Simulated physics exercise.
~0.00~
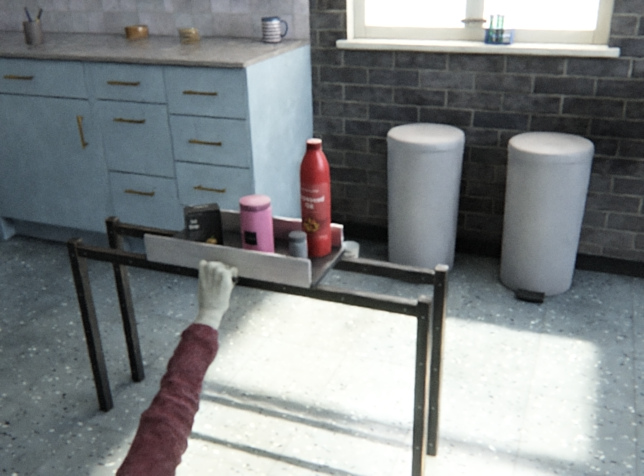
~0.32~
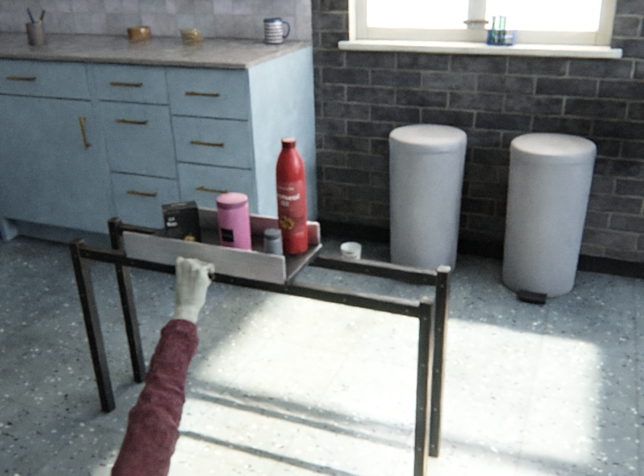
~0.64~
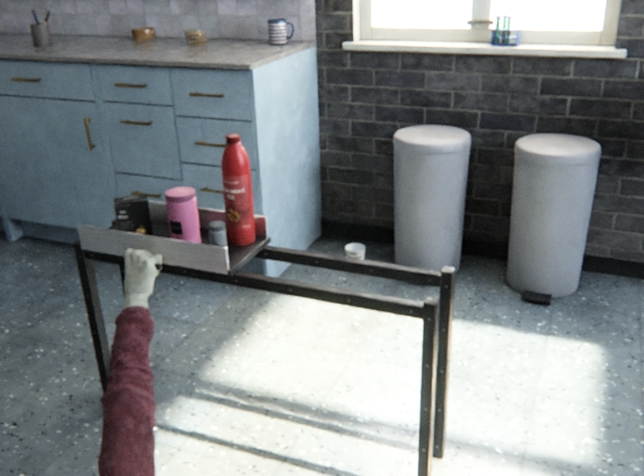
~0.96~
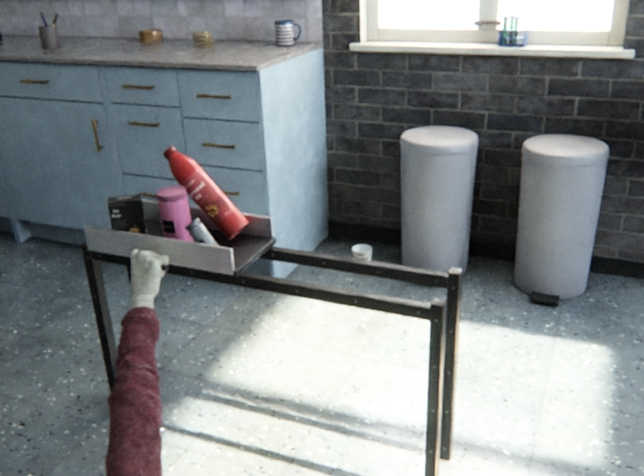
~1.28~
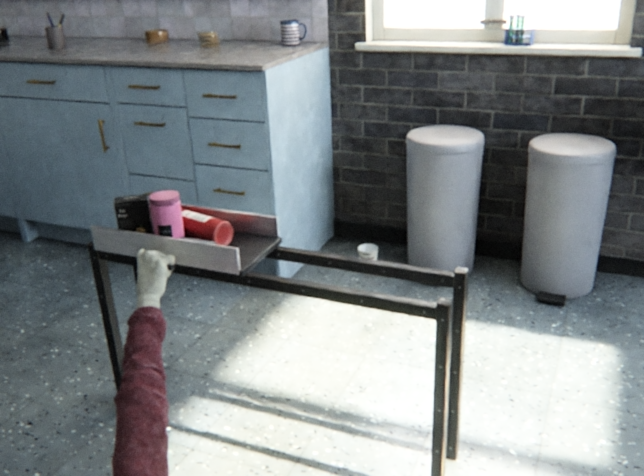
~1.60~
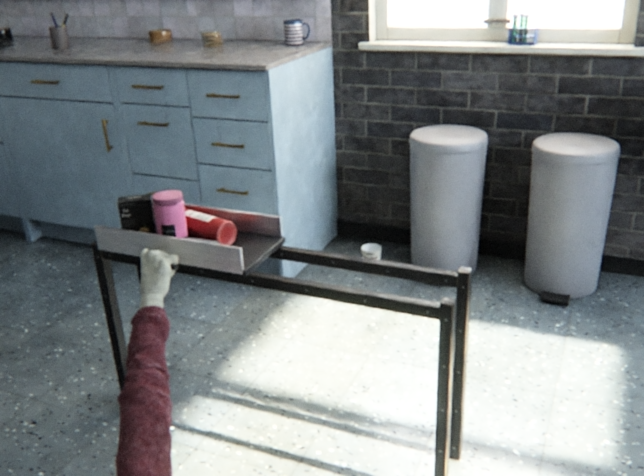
A tray pushed by a gloved hand slides left and stops, toppling the red bottle and grey shaker onto it.
